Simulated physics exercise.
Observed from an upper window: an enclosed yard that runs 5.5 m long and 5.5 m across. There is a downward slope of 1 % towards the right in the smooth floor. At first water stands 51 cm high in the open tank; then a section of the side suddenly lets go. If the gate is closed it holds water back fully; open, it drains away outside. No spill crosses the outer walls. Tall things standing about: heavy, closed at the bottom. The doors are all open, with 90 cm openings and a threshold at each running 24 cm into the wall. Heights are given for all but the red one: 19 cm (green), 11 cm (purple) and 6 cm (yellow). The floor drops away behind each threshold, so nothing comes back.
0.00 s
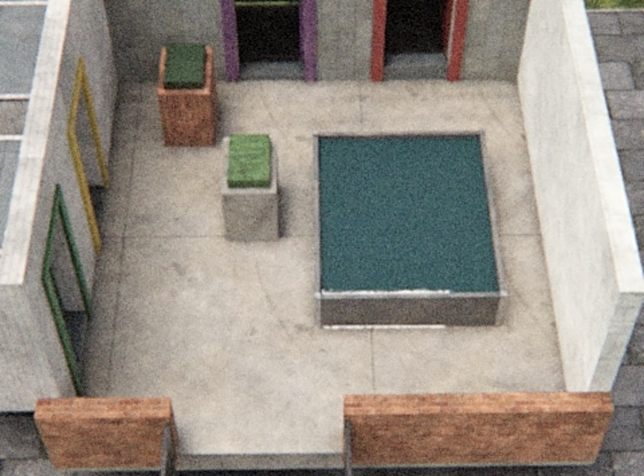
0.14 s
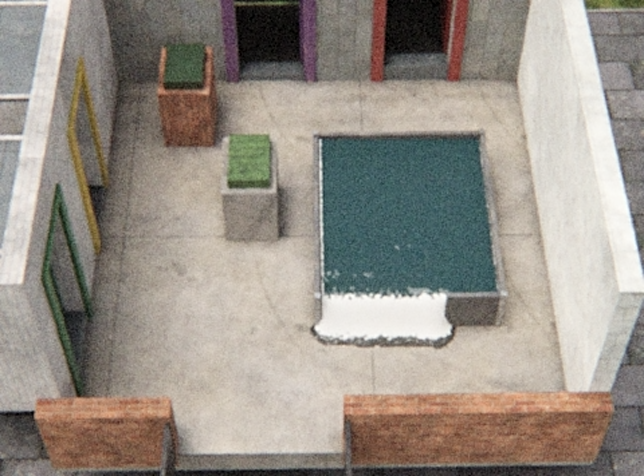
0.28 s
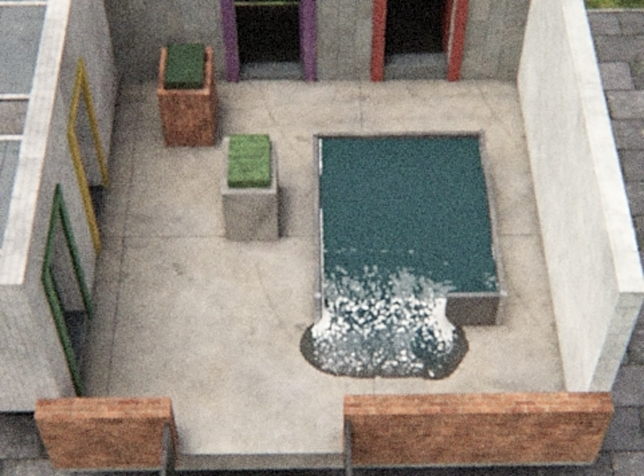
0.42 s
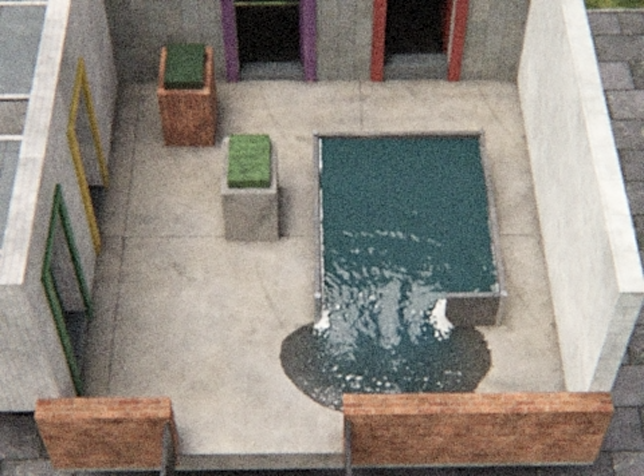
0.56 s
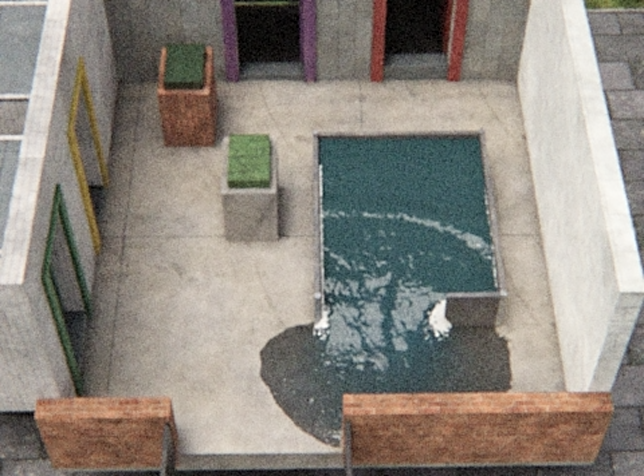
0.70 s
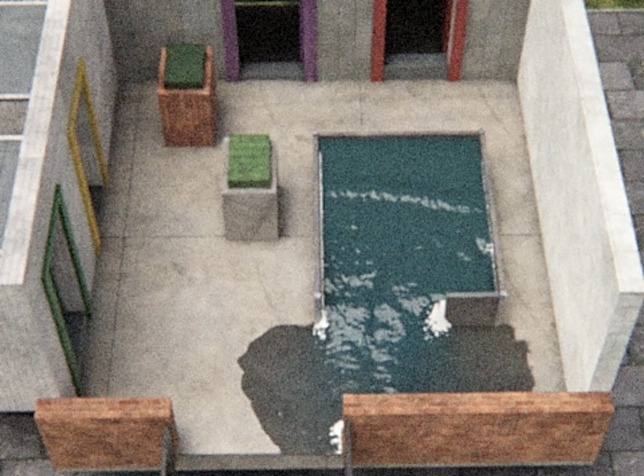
A large open tank of dark teal water stands right of centre in a walled concrete yard, seen from high above by a still camera. Purple and red doorways open at the back, yellow and green ones at the left, with two green-topped blocks nearby and low brick walls in front. Water pours from the tank's near side, foaming white, then spreads in a widening dark pool while ripples move back across the tank.
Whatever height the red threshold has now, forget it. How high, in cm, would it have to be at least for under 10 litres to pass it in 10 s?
At least about 7 cm.
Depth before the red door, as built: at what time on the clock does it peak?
Roughly at 5.5 s.
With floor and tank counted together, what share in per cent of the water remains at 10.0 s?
I'd estimate some 68 in a hundred.
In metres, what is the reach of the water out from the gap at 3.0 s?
The front sits around 3.8 m out.
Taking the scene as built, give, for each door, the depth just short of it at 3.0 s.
In cm: Green 4, red 0, purple 0, yellow 0.
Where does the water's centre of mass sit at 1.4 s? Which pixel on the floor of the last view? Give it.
My guess is close to (404, 279).
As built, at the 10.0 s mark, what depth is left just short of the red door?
Depth: Near 7.5 cm.
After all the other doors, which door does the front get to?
The answer is the purple door.
After 1.4 s water covers 20 % of the floor, deepest (36 cm) near (370, 433); it has not reached the red door.
After 3.0 s water covers 35 % of the floor, deepest (34 cm) near (566, 431); it has not reached the red door.
After 10.0 s water covers 95 % of the floor, deepest (13 cm) near (512, 84); 7 cm at the red door, 0 litres in over its 26 cm threshold.
At the red door as built, the water arrived by 4.4 s and peaked near 10 cm at 5.4 s.
Run again over the same 10 s with other heights there, 15 litres in over 6 cm, 4 litres over 8 cm. The limit of 10 litres is kept from about 7 cm up.
